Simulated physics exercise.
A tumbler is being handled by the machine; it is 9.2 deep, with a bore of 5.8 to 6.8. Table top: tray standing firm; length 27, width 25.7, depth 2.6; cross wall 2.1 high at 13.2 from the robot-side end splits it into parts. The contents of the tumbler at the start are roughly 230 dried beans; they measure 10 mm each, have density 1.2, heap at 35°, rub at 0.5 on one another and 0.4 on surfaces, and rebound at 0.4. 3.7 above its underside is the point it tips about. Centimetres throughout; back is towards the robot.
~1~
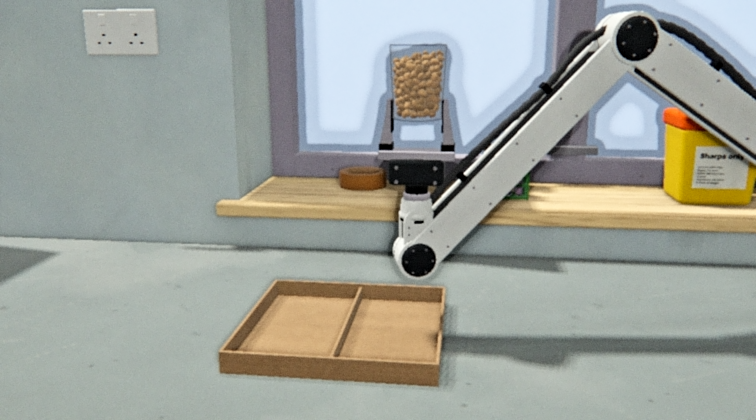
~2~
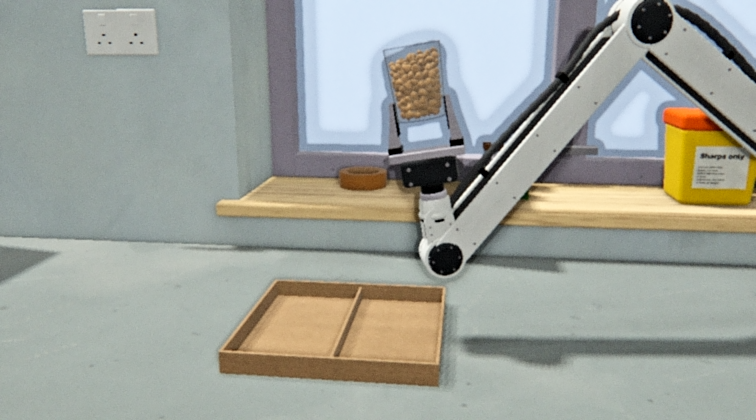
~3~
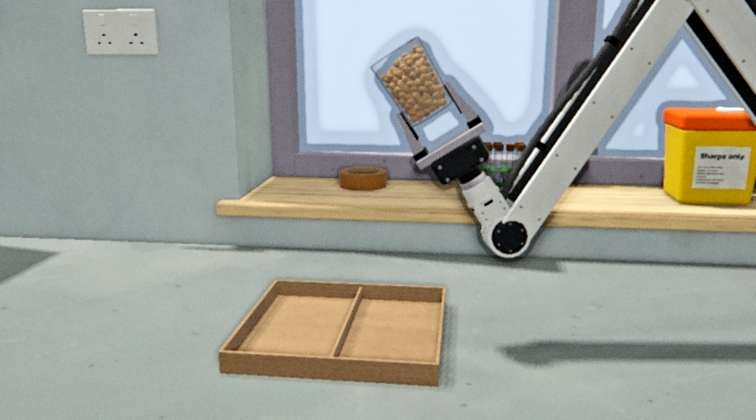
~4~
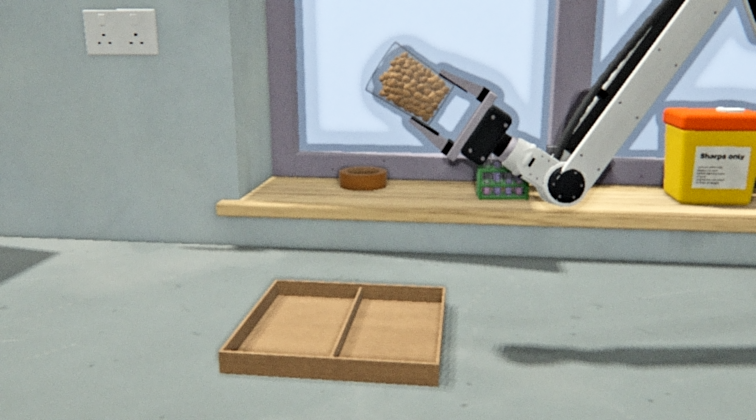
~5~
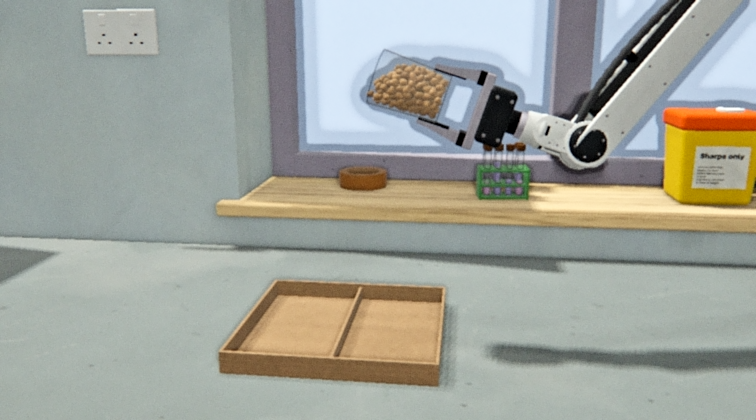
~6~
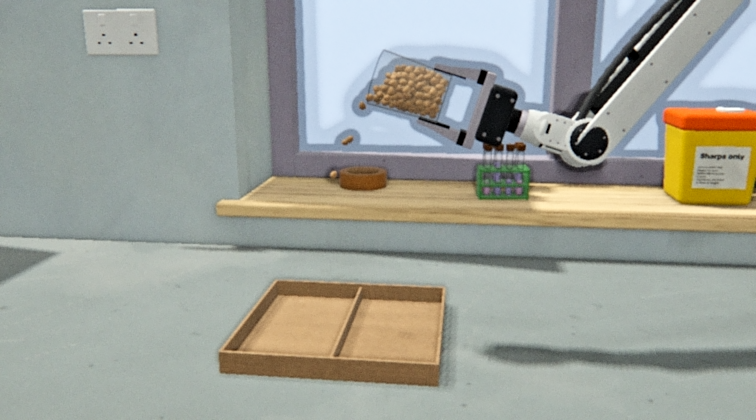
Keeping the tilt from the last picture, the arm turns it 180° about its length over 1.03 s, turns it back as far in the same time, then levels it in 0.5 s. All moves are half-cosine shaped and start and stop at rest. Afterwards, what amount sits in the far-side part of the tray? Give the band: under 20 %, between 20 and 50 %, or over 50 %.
The share is under 20 %.
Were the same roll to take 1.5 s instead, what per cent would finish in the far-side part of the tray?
Around 10 %.
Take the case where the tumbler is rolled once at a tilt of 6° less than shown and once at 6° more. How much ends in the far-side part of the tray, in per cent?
I'd expect some 5 per cent, then some 20 per cent.
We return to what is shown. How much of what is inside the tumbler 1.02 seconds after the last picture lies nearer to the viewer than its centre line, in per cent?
I'd put it at about 55 per cent.
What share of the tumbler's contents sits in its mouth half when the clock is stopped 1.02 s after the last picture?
45 %, about.
Then, 1.02 s after the last picture, tipped 73°, highest piece 38 above the table; 209 in the tumbler, 15 in the far-side part, 1 in the robot-side part, 6 in flight or on a rim.
Then, 2.05 s after the last picture, tipped 73°, highest piece 38 above the table; 199 in the tumbler, 26 in the far-side part, 4 in the robot-side part, 2 in flight or on a rim.
Then, 2.76 s after the last picture, upright, highest piece 40 above the table; 196 in the tumbler, 31 in the far-side part, 4 in the robot-side part.
Then, 3.46 s after the last picture, upright, highest piece 40 above the table; 196 in the tumbler, 31 in the far-side part, 4 in the robot-side part.
Final count, 196 in the tumbler, 31 in the far-side part, 4 in the robot-side part. That is 13 % in the far-side part of the tray.
